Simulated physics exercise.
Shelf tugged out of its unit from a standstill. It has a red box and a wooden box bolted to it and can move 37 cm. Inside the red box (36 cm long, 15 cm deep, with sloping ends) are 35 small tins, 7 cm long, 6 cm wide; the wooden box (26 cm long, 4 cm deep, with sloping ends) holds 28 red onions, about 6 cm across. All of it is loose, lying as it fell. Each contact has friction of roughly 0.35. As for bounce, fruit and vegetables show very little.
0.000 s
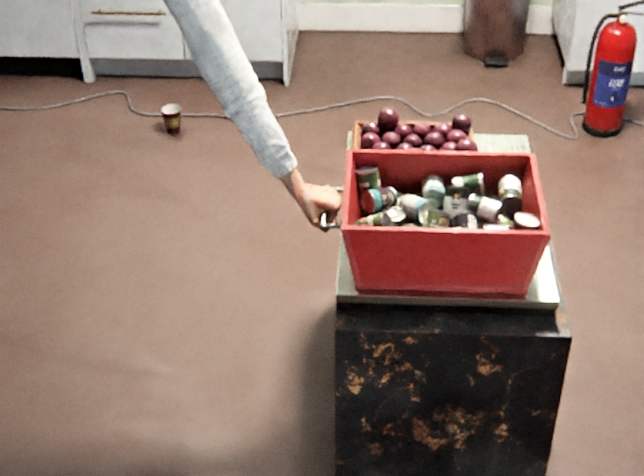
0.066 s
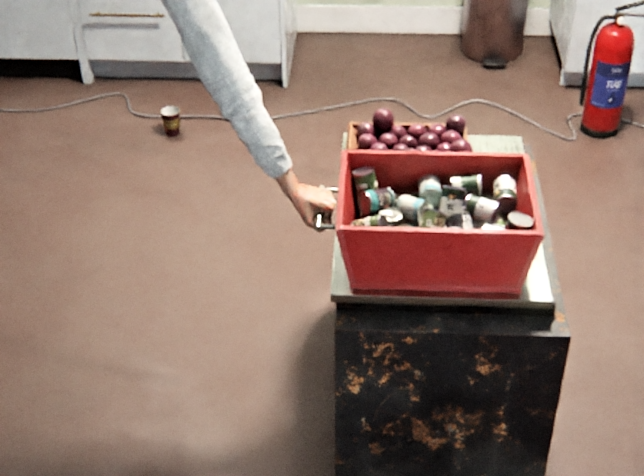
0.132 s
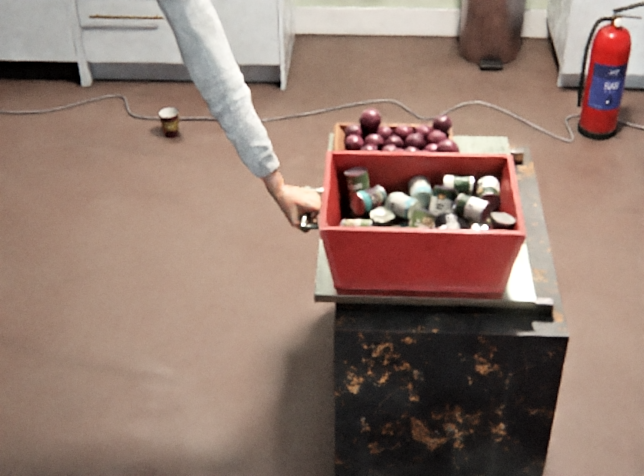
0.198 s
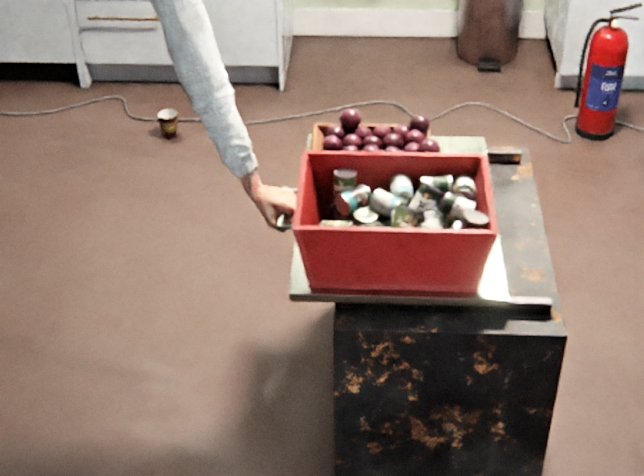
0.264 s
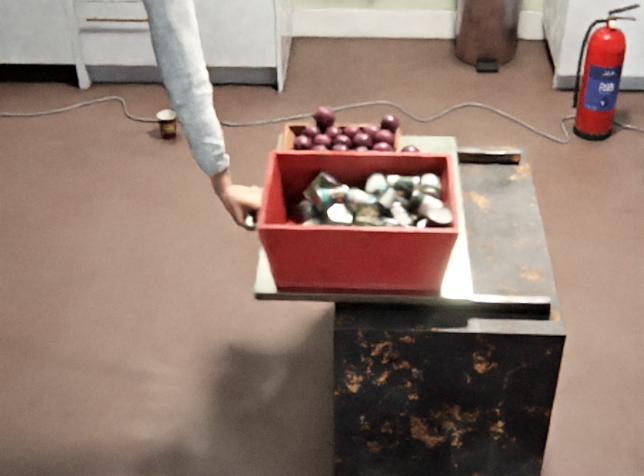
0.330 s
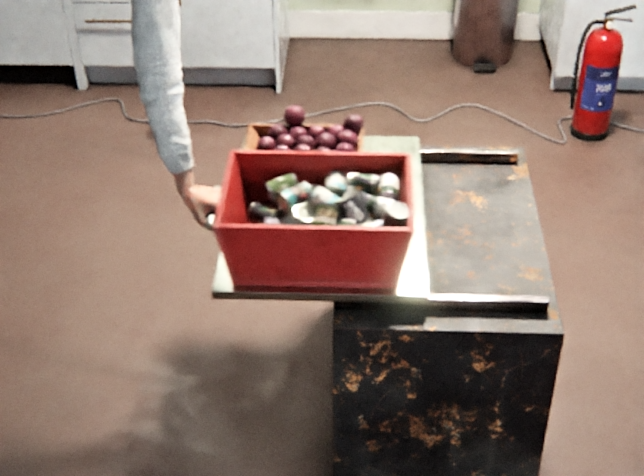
In a room with a brown floor, a hand pulled a shelf leftward out of a dark, mottled unit, slowly then faster, carrying a red box of small tins and a box of purple produce.
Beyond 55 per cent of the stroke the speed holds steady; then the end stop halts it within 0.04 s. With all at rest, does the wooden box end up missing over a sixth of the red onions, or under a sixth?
Over a sixth.
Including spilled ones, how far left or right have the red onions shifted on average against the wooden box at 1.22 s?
Mean shift: Around 14 cm, leftward.
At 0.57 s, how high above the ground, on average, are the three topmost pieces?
About 104 cm.
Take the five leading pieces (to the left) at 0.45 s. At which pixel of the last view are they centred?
Near (222, 147) in pixels.
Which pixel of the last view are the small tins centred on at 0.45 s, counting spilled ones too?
In the last view, the centre sits near (272, 220).
After 0.37 s, the shelf hits its stop.
After 0.45 s, 0 of 35 out of the red box and 3 of 28 out of the wooden box.
After 0.57 s, 2 of 35 out of the red box and 8 of 28 out of the wooden box.
After 0.79 s, 3 of 35 out of the red box and 9 of 28 out of the wooden box.
Outcome (at 1.22 s), 3 of 35 out of the red box and 9 of 28 out of the wooden box. Asked share, 9 of 28, 32 per cent.
